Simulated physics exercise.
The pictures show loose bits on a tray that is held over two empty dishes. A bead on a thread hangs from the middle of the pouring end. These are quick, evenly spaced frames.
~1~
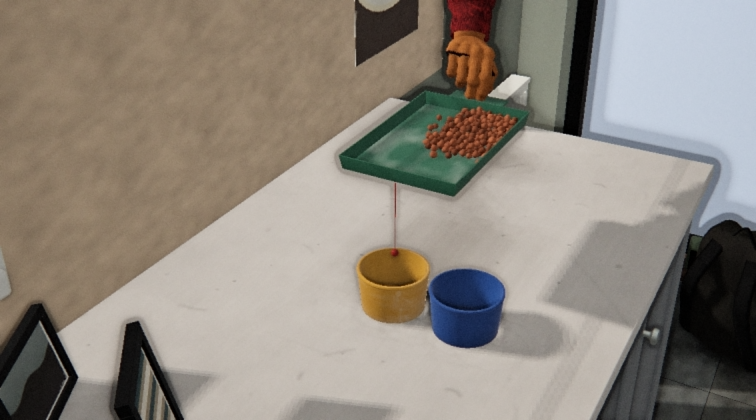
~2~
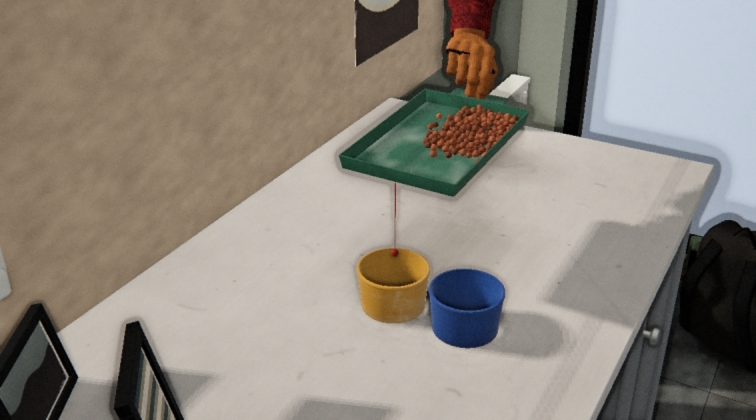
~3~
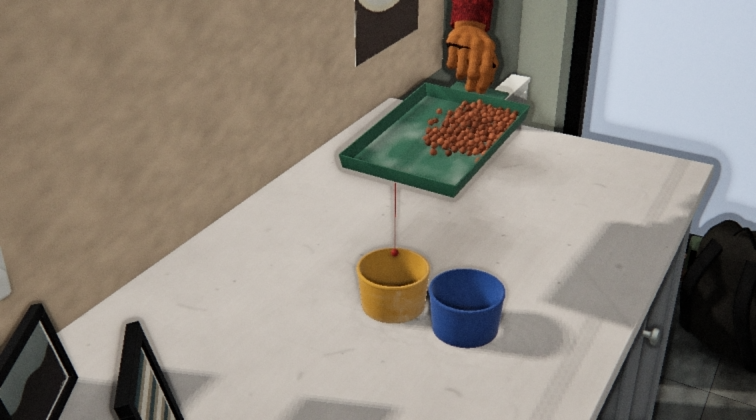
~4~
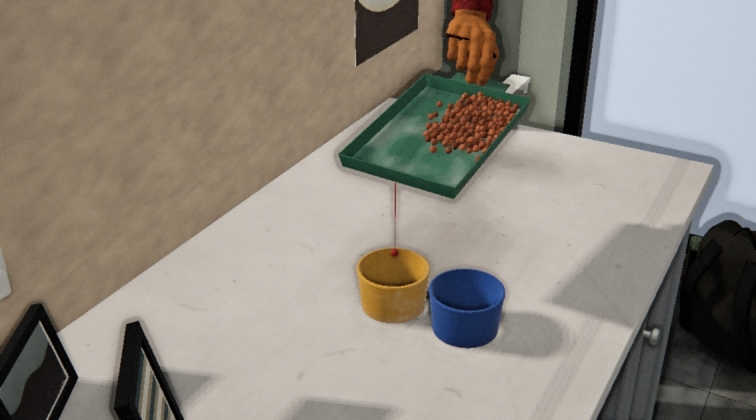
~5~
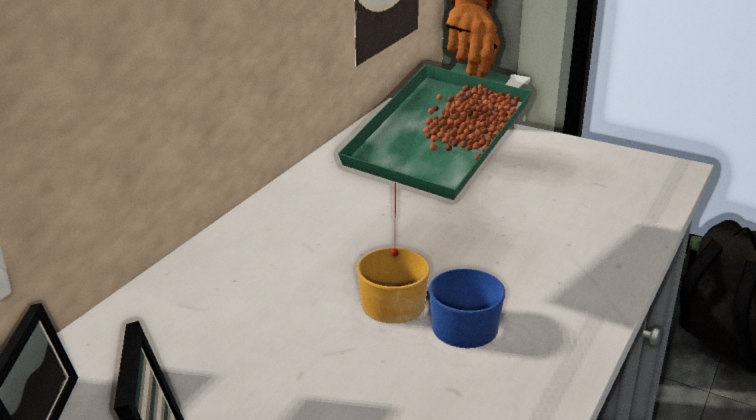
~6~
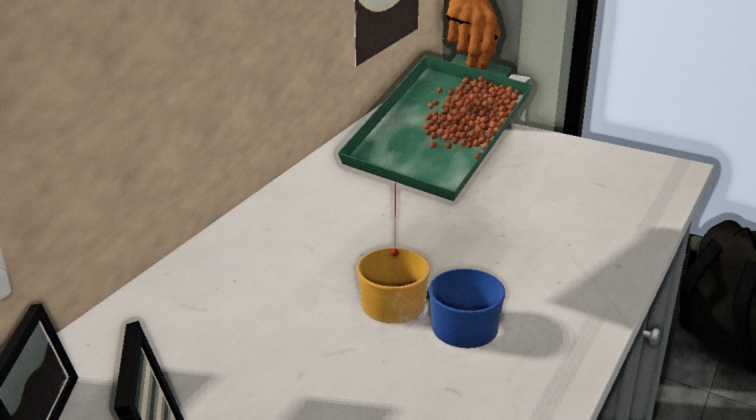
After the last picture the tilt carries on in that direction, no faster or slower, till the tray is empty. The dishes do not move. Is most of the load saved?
They take the larger part between them.
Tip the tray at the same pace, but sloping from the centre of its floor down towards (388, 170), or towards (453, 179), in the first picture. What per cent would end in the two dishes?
In turn 20 and 70 in a hundred.
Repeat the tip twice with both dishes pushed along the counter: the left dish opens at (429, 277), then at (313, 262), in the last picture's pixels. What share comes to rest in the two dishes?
About 70 and 20 per cent.
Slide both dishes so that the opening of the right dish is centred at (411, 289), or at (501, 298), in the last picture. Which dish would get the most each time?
One: Right. Two: Left.
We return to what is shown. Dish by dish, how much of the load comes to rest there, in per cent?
Left dish: 10 %, right dish: 60 %.
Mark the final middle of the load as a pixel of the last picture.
Near (452, 323).
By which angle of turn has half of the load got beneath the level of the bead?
At some 105 degrees.
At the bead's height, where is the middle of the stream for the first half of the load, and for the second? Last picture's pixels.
Around (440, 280) and then (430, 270).
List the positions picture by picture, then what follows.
In the first picture, corners of the pouring end (343, 155) and (454, 182), level; middle of the load (473, 133), clay pellets; left dish (376, 300); right dish (451, 324); bead on its thread (395, 253).
In the second picture, corners of the pouring end (342, 155) and (454, 183), level; middle of the load (473, 132).
In the third picture, corners of the pouring end (342, 154) and (454, 184), tipped barely, lowest at the right corner; middle of the load (473, 129).
In the fourth picture, corners of the pouring end (342, 153) and (454, 186), tipped a little, lowest at the right corner; middle of the load (473, 123).
In the fifth picture, corners of the pouring end (342, 153) and (454, 187), tipped a little, lowest at the right corner; middle of the load (474, 118).
In the sixth picture, corners of the pouring end (342, 152) and (454, 189), tipped a little, lowest at the right corner; middle of the load (474, 113); left dish (376, 300); right dish (451, 324).
Just after the last frame, tray tipped steeply; almost all on the tray; just a few in the right dish; just a few outside both; about a tenth in the air.
A moment on, tray tipped right over; the larger part on the tray; about a tenth in the right dish; just a few in the left dish; about a tenth outside both; just a few in the air.
Further on, tray tipped past a quarter turn; roughly half in the right dish; about a tenth in the left dish; roughly a third outside both.
When it is over, tray tipped past a quarter turn; roughly half in the right dish; about a tenth in the left dish; roughly a third outside both.
